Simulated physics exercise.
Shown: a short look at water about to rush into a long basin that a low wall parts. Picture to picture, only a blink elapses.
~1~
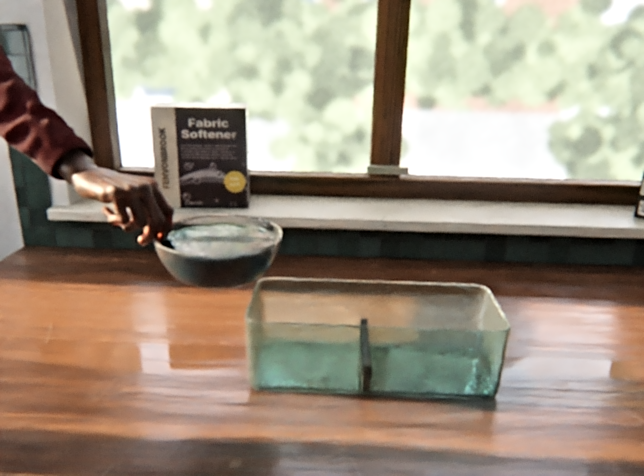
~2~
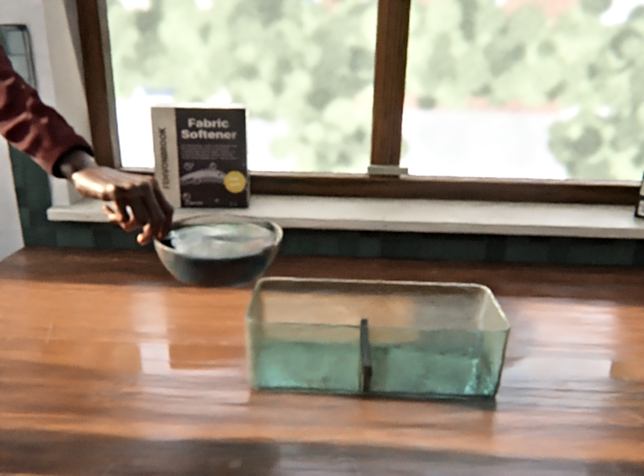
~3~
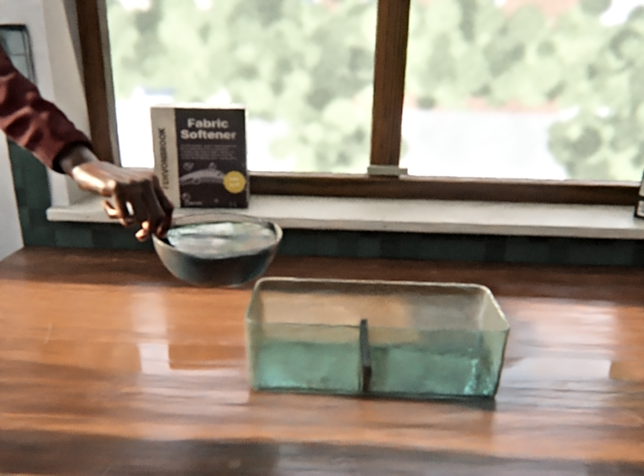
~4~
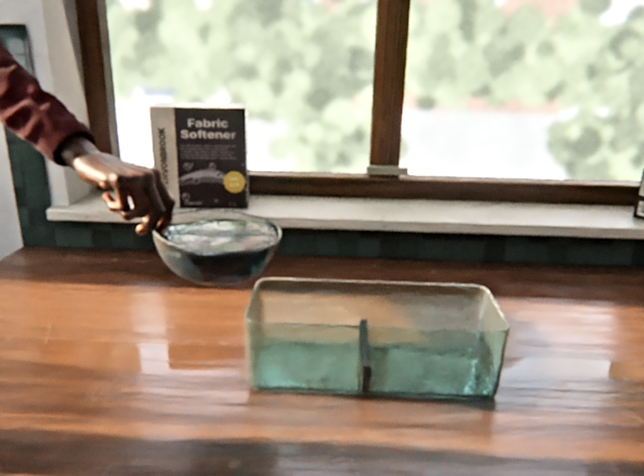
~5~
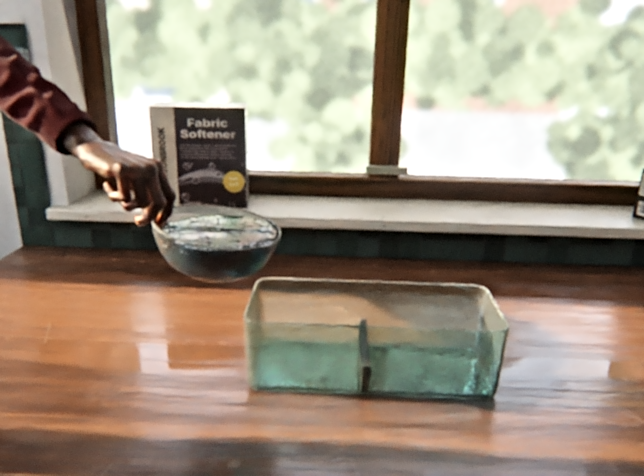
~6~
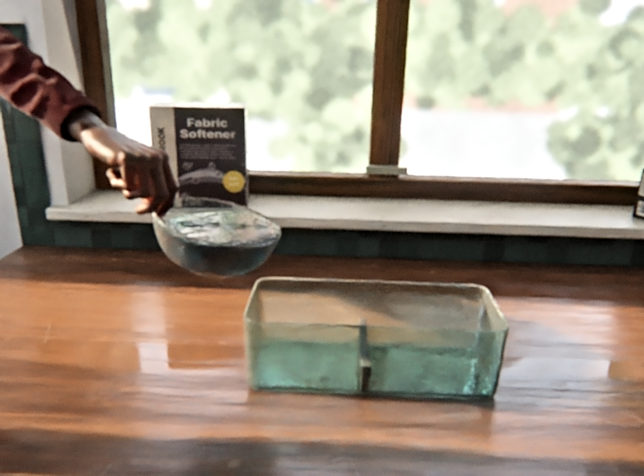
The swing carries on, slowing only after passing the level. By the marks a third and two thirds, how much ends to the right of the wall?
I'd put the amount right of the wall under the one-third mark.
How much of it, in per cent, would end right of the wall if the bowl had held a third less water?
Something like 5 per cent, give or take.
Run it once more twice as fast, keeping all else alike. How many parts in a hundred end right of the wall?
I'd say roughly 45 in every hundred ends up there.
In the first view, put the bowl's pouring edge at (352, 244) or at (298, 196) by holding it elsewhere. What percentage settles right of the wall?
It would come to near 90 per cent, and then near 75 per cent.
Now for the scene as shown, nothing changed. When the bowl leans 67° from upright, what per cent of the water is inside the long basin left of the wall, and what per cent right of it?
About 30 per cent on the left and 0 on the right.
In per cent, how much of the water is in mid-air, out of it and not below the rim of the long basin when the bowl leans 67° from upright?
Some 35 per cent, I'd say.
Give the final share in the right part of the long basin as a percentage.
I'd put it at about 20 per cent.
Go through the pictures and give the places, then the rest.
The first picture shows tilt 0°; pouring edge (281, 237); surface from (162, 237) to (279, 241); the long basin's rim runs from (252, 299) to (498, 308); the wall's top is at (365, 341).
The second picture shows tilt 1°; pouring edge (281, 237); surface from (162, 237) to (279, 241).
The third picture shows tilt 2°; pouring edge (281, 237); surface from (162, 236) to (278, 240).
The fourth picture shows tilt 5°; pouring edge (280, 237); surface from (162, 233) to (278, 238).
The fifth picture shows tilt 8°; pouring edge (280, 237); surface from (162, 228) to (278, 234).
The sixth picture shows tilt 13°; pouring edge (279, 237); surface from (163, 223) to (280, 233); 1 per cent is over the edge.
A moment on, the bowl is tipped part way and 31 per cent is still to pour, 31 is left of the wall and 0 right of it.
Next, the bowl is tipped right over and 0 per cent is still to pour, 78 is left of the wall and 17 right of it.
Then the bowl is tipped right over and 0 per cent is still to pour, 78 is left of the wall and 21 right of it.
Later the bowl is tipped right over and 0 per cent is still to pour, 78 is left of the wall and 21 right of it.
At rest 77 per cent lies left of the wall, 22 right of it and 1 outside.
